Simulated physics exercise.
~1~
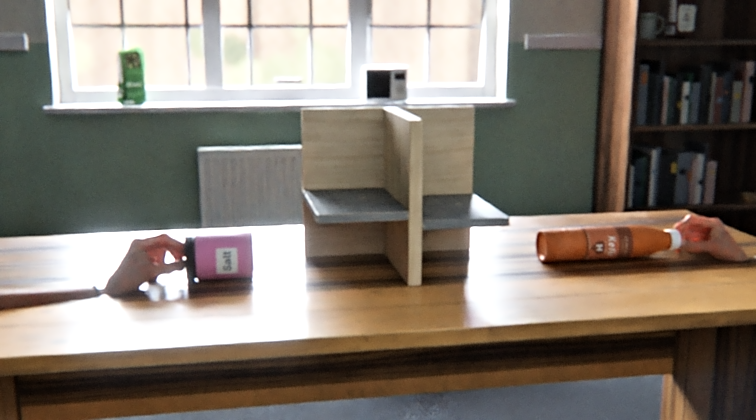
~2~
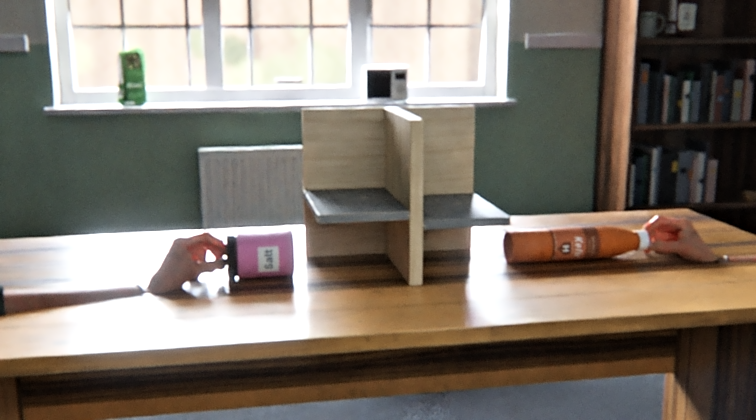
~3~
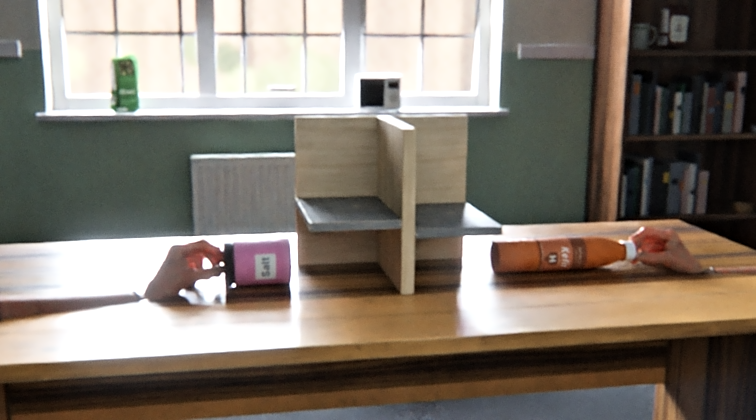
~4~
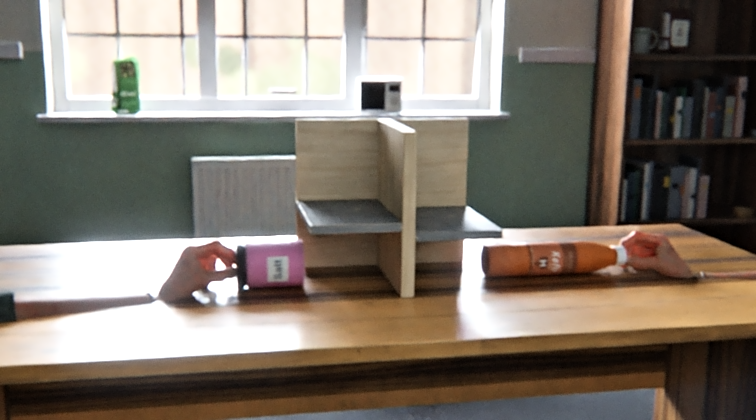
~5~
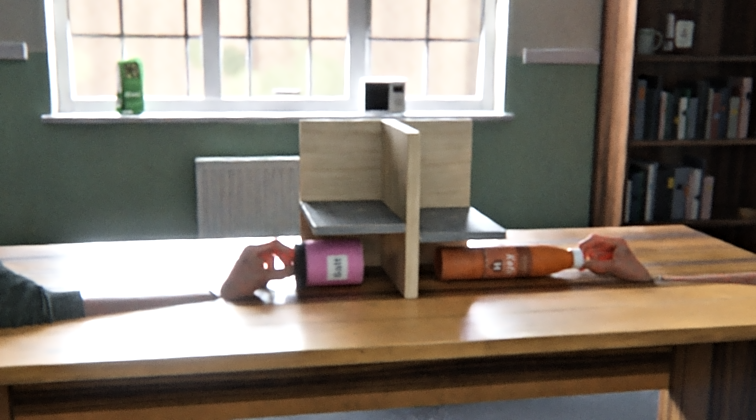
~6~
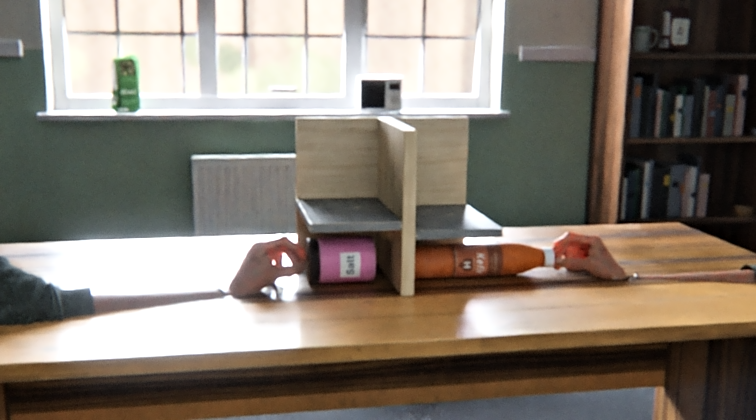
The clip shows two hands on a wooden table pushing a pink jar from the left and an orange bottle from the right, both on their sides, toward a low wooden rack until both slide beneath its grey ledge, on either side of the central divider.
